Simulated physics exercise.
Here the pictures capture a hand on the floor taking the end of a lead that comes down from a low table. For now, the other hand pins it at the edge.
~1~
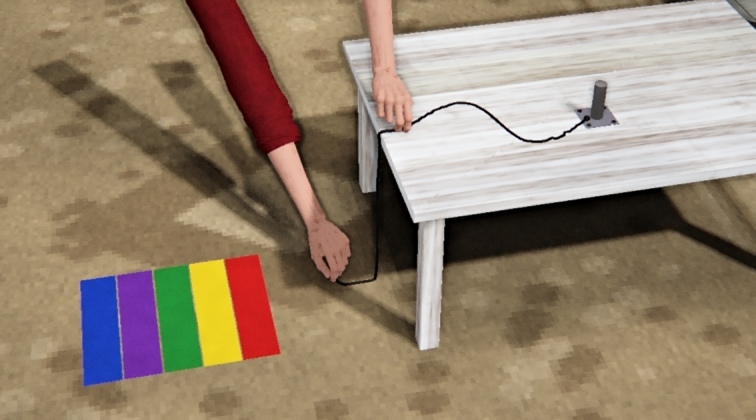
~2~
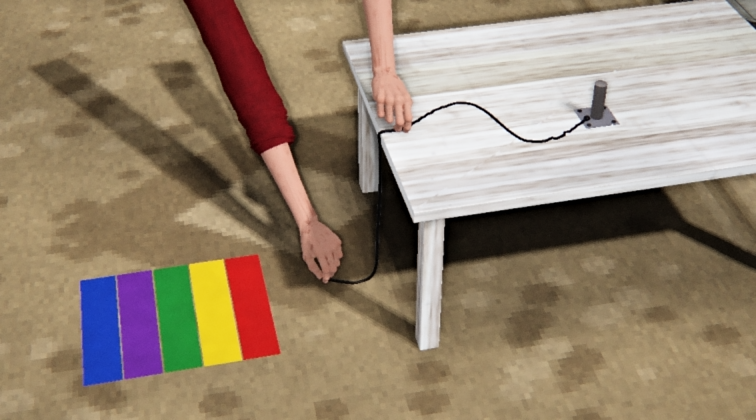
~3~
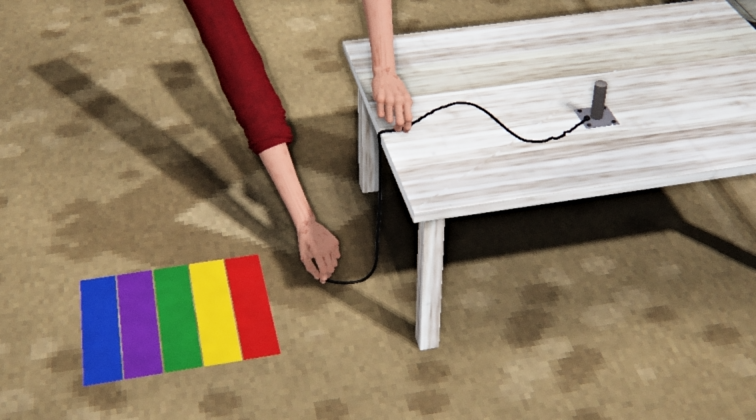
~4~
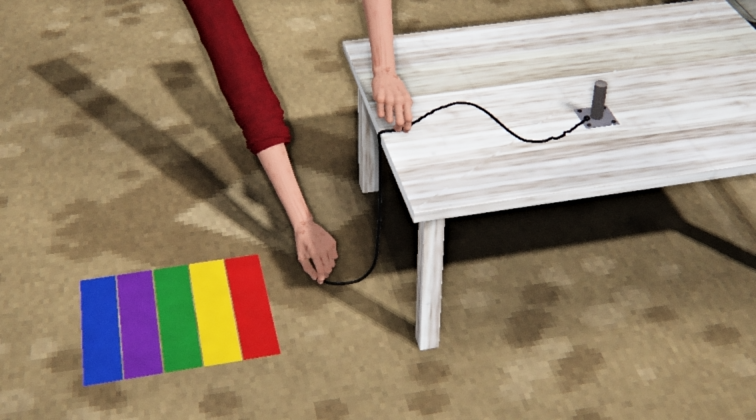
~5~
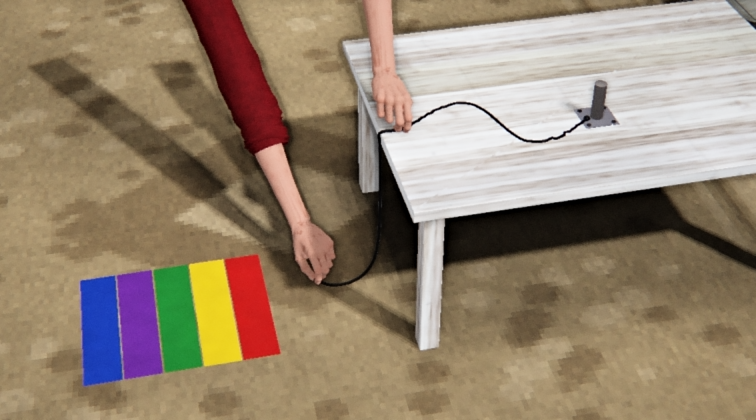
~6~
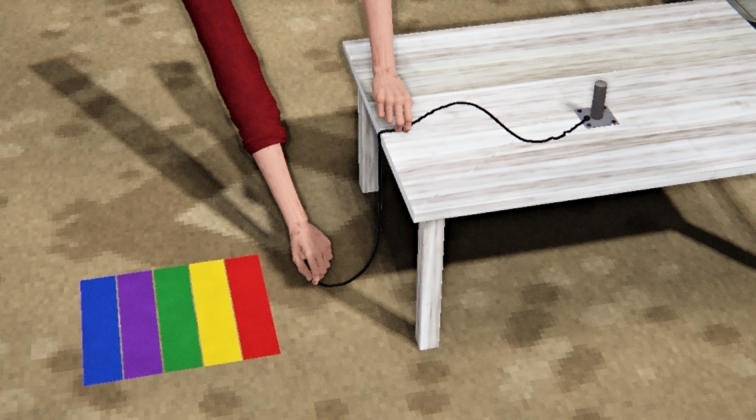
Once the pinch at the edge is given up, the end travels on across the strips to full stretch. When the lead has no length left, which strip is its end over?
The purple strip.
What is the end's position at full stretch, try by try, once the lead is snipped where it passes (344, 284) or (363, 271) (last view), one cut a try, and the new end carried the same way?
Going through both, you get (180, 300) and then (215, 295).
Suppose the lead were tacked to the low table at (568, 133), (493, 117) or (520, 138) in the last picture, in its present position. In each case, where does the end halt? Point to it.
Going through the three tries, you get (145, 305), (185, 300) and (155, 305).
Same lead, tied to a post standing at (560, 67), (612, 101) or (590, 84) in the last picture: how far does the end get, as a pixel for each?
(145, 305), (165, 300) and (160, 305), in that order.
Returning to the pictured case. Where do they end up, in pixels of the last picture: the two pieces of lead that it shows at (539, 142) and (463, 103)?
First near (516, 123), second near (413, 131).
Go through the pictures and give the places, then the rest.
End (331, 276); red (258, 338); yellow (220, 344); green (181, 350); purple (142, 356); blue (102, 363), in the first frame.
End (323, 278); lead through (565, 132) (501, 124) (441, 107) (382, 135) (380, 203) (377, 261), in the second frame.
End (320, 278), in the third frame.
End (318, 278); lead through (565, 132) (501, 124) (441, 107) (382, 135) (380, 203) (375, 261), in the fourth frame.
End (315, 279), in the fifth frame.
End (313, 279); lead through (565, 132) (501, 124) (441, 107) (382, 135) (380, 203) (370, 262), in the sixth frame.
Soon after, end near (212, 295); over yellow.
After that, end near (164, 302); over green.
At the stop, end near (134, 307); over purple. It gets as far as the purple strip.
